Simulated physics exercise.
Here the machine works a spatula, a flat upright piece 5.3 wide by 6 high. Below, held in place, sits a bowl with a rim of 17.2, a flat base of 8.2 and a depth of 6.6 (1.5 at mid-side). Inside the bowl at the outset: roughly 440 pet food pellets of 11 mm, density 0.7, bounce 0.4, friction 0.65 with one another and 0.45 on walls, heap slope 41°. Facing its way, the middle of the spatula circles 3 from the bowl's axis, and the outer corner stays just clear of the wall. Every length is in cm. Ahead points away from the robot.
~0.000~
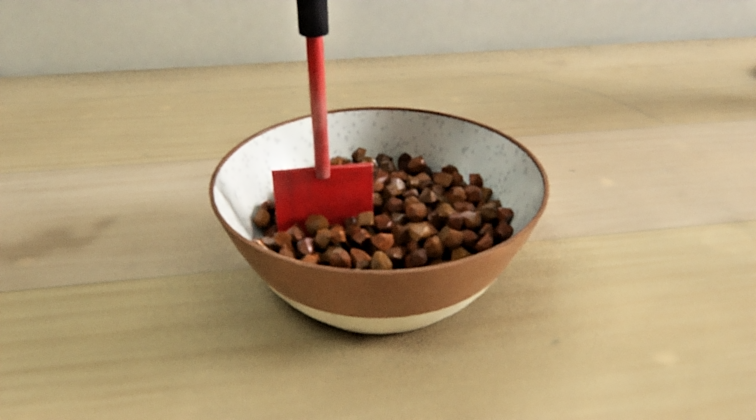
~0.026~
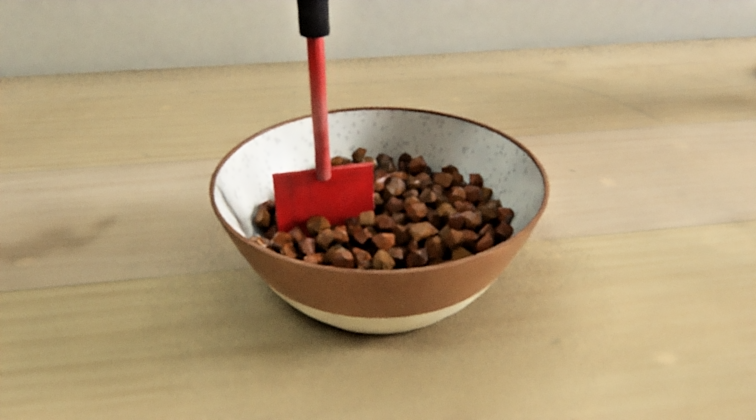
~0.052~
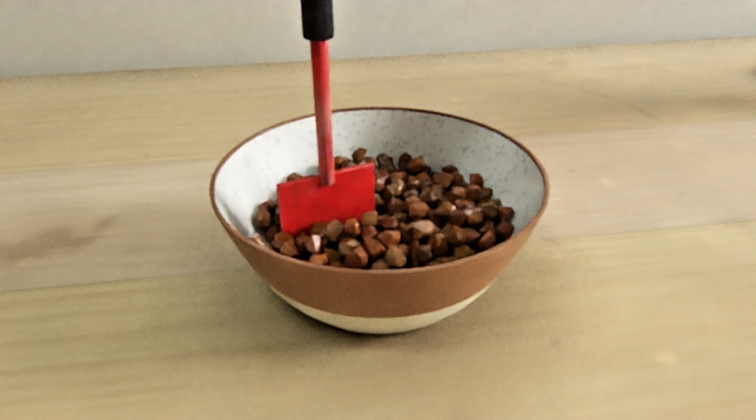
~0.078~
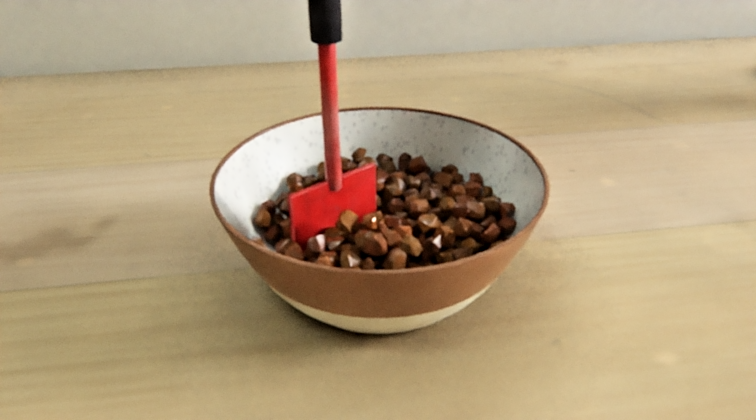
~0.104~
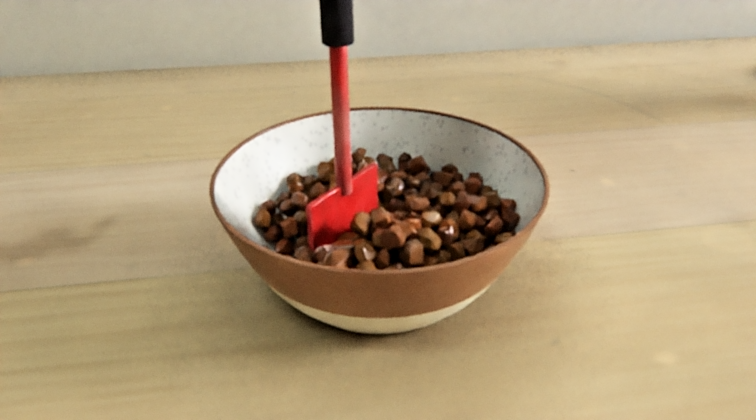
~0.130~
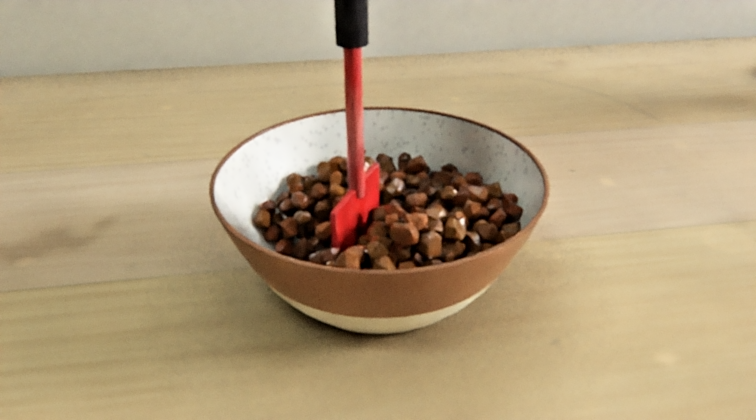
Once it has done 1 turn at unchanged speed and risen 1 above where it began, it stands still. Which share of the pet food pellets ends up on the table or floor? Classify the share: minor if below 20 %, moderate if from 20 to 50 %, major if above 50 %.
Minor.
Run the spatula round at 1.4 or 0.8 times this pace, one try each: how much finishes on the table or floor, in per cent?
About 25 and 10 per cent.
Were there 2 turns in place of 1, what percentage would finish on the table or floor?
25 %.
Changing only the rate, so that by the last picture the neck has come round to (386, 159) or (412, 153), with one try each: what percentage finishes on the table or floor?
First try: Around 25 %; second try: Around 35 %.
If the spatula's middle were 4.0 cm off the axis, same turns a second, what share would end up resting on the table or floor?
It would come to about 25 per cent.
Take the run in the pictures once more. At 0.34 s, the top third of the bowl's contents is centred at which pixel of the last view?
The top third is centred near (453, 152) in the last picture.
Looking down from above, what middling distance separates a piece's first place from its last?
I'd estimate close to 7 cm.
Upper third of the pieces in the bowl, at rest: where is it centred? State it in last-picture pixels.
It is centred near (324, 243).
After 0.34 s, 175° round, highest piece 9 above the table; 432 in the bowl, 3 on the table or floor, 7 in flight or on the tool.
After 0.56 s, 291° round, highest piece 10 above the table; 400 in the bowl, 32 on the table or floor, 10 in flight or on the tool.
After 0.87 s, 0° round, highest piece 7 above the table; 381 in the bowl, 61 on the table or floor.
After 1.57 s, 0° round, highest piece 7 above the table; 381 in the bowl, 61 on the table or floor.
At rest, 381 in the bowl, 61 on the table or floor. That is 14 % on the table or floor.
